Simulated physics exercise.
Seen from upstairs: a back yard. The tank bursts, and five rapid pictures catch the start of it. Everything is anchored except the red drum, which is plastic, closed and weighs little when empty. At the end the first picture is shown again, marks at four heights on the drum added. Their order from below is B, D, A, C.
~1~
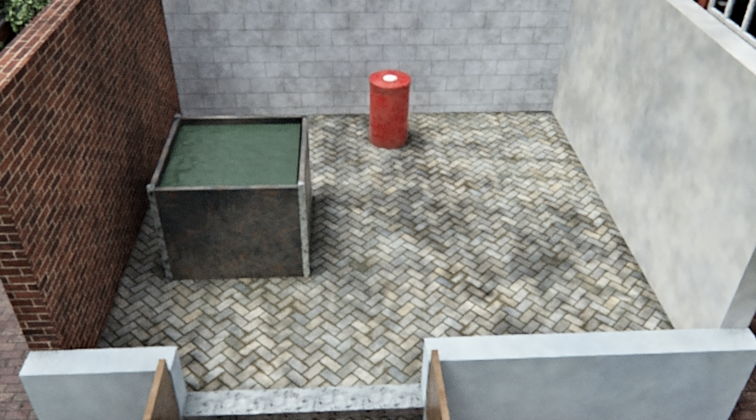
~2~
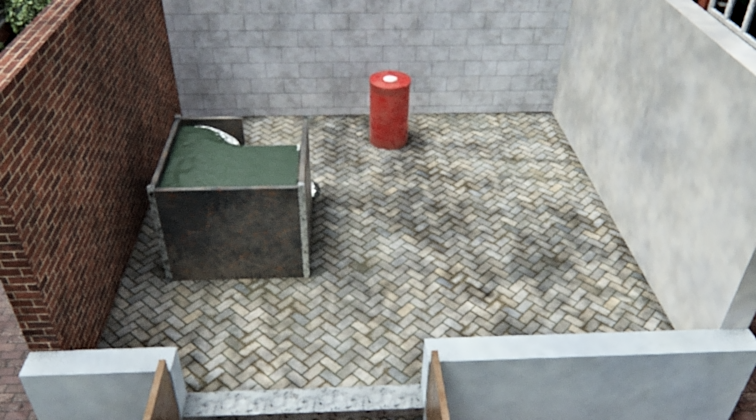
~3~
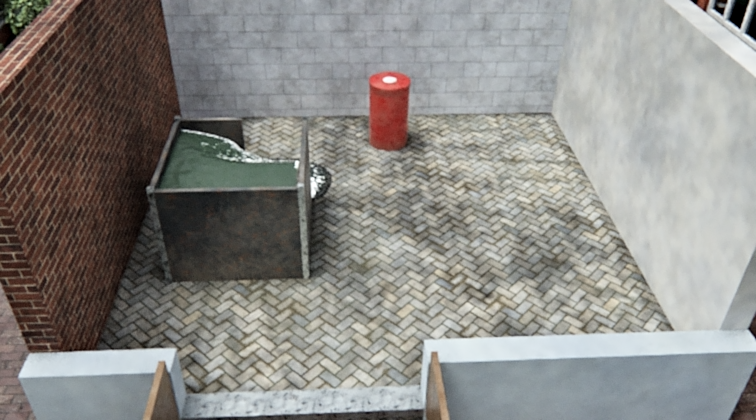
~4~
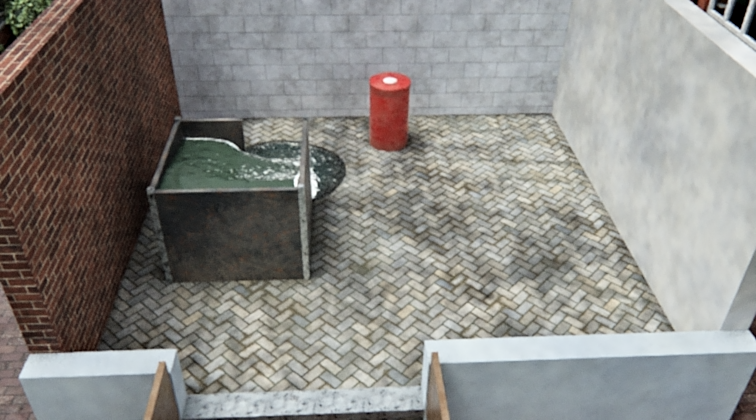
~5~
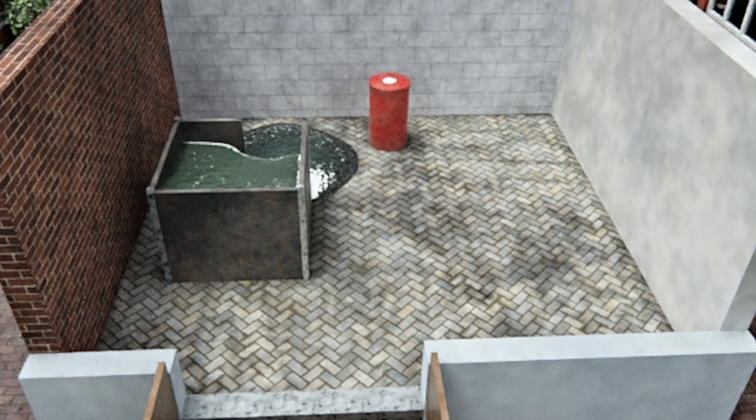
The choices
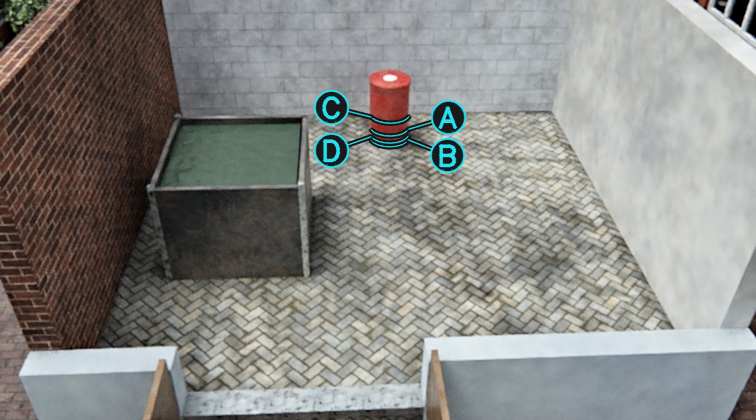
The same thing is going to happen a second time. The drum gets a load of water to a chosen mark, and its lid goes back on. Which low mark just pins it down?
C will do.
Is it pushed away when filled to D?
Yes, that goes wrong.
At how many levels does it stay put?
One of the four.
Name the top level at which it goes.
Here it is level A.
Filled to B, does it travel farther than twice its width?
Yes, it does.
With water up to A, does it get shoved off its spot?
Yes.
On the marked copy, A at (390, 136); B at (390, 146); C at (391, 123); D at (390, 143); from the bottom up B, D, A, C.
With A, it is pushed about twice its own width away.
With B, it is pushed about 5 times its own width away.
With C, it does not move.
With D, it is pushed about 6 times its own width away.
